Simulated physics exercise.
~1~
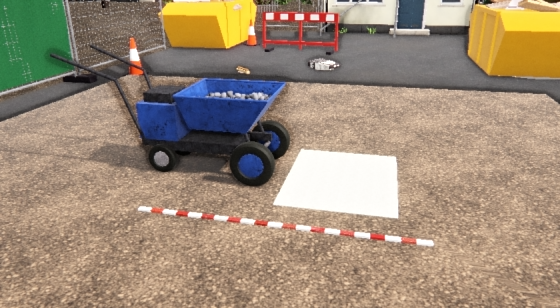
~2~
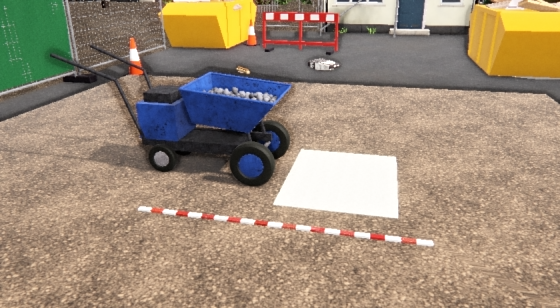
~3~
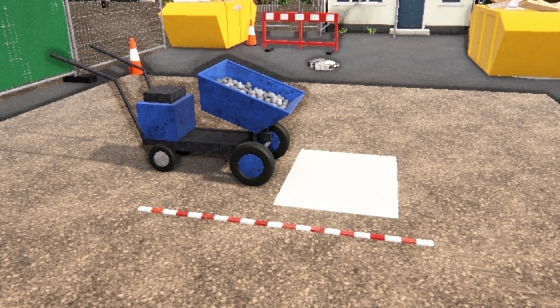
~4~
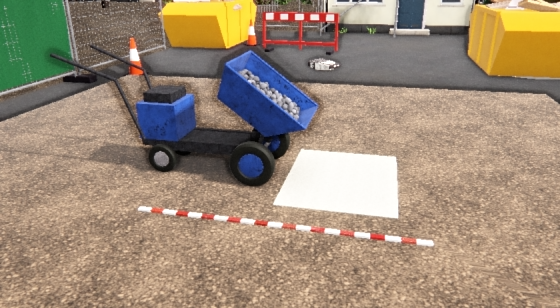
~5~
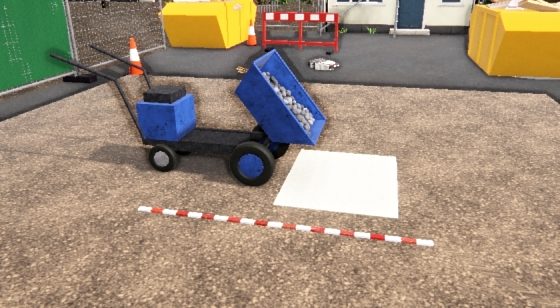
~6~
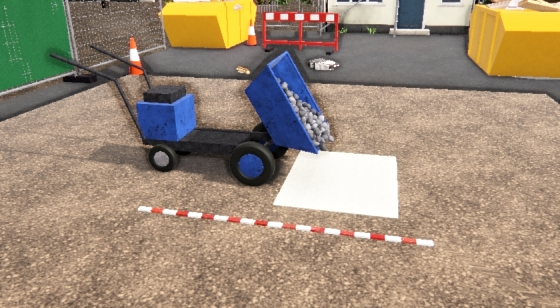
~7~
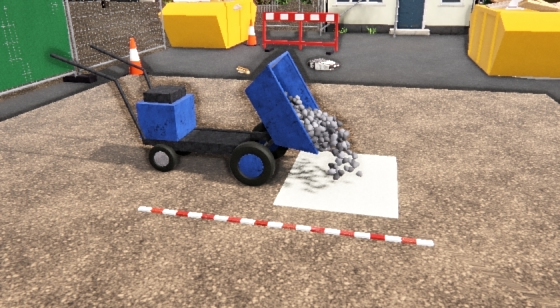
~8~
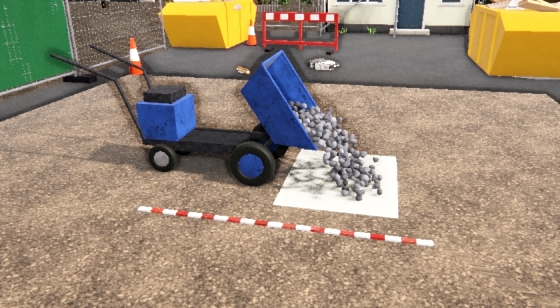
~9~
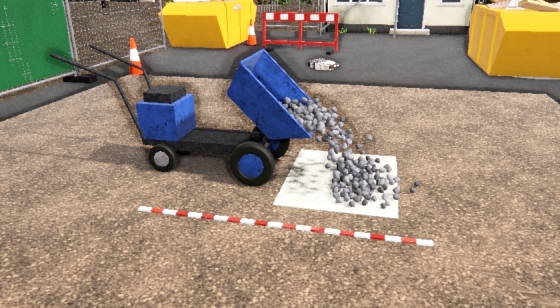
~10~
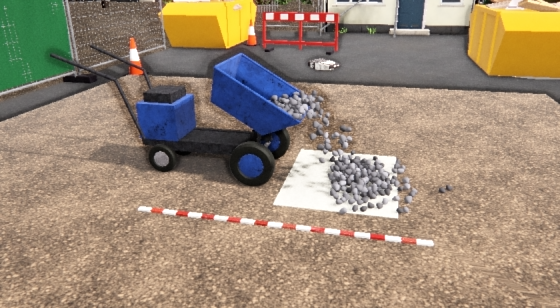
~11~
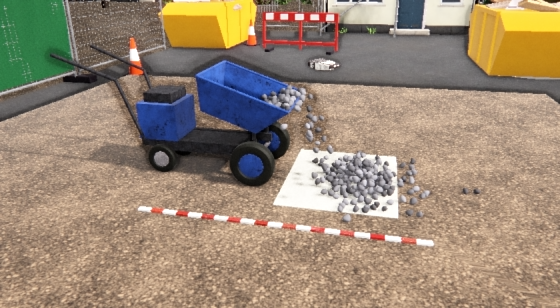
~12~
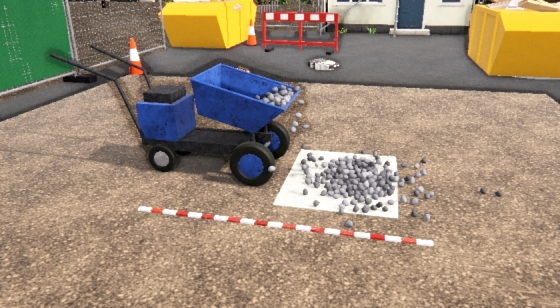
Blue barrow tray tipping steeply right, spilling grey cobbles onto a white sheet, then lowering partway with many stones still inside.
